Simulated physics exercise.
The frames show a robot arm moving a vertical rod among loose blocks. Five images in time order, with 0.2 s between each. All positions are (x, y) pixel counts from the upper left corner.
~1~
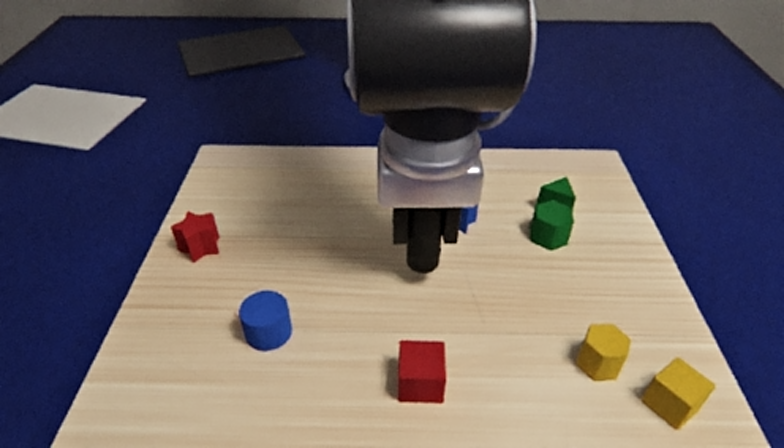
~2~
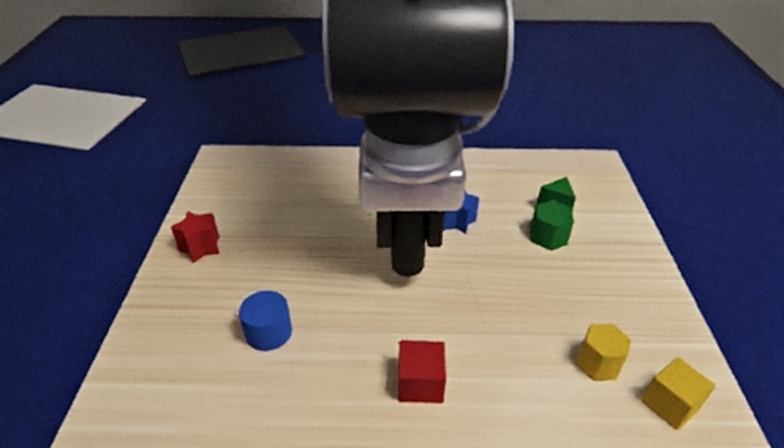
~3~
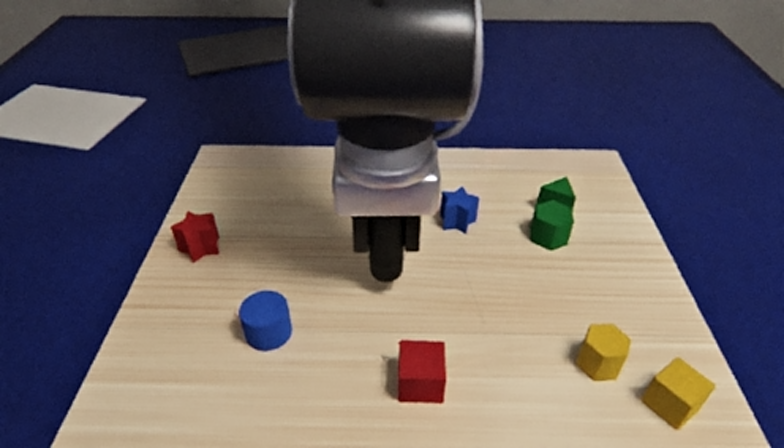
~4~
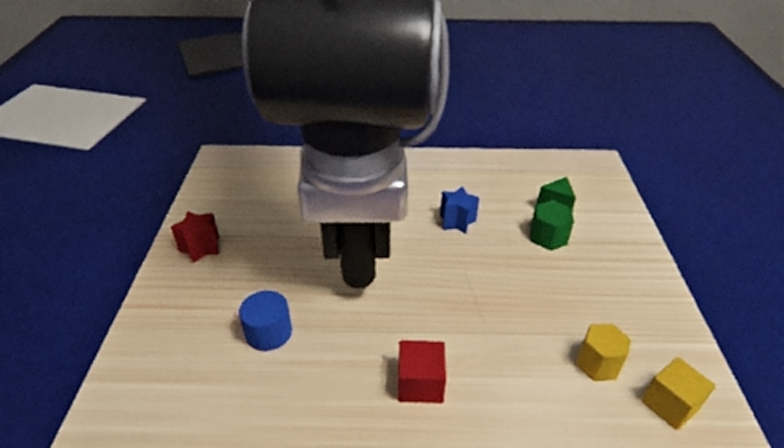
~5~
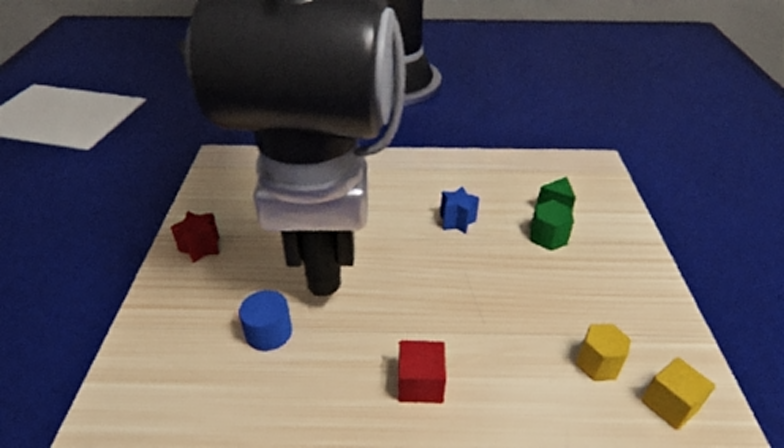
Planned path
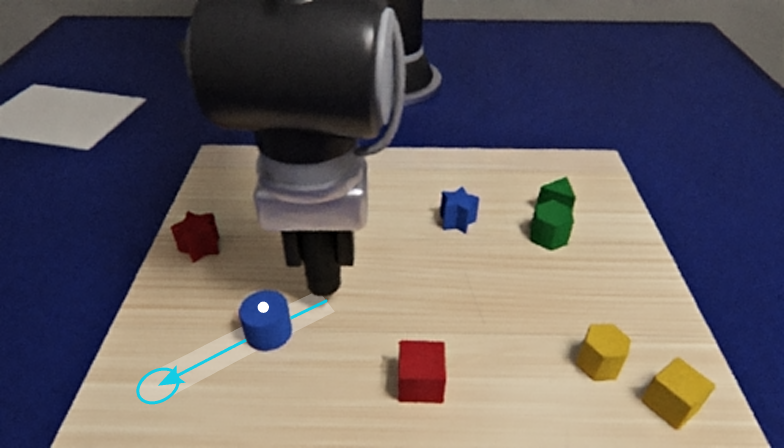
A robot arm moving a dark vertical rod leftward over a wooden board, nearing a blue cylinder among scattered coloured blocks.
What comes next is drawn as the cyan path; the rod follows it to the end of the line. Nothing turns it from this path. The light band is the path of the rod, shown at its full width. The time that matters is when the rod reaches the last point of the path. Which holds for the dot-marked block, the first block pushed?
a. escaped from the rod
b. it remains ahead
Choice b: It remains ahead.
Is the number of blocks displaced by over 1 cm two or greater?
Short answer: No.
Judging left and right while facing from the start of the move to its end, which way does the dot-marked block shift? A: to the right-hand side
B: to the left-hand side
(B)
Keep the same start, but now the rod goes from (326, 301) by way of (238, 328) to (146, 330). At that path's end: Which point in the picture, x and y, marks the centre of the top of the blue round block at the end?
I'd place it at (209, 341), taking the centre of its top.
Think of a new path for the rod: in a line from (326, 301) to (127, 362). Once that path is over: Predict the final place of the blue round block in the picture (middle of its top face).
About (205, 346).
Drawn move, straight from (326, 301) to (158, 386); the dot is on the blue round block.
What follows on the original path. One third of the way, rod (270, 310); blue round block (231, 325).
Two thirds of the way, rod (213, 338); blue round block (172, 359).
At the end, rod (150, 370); blue round block (116, 402).
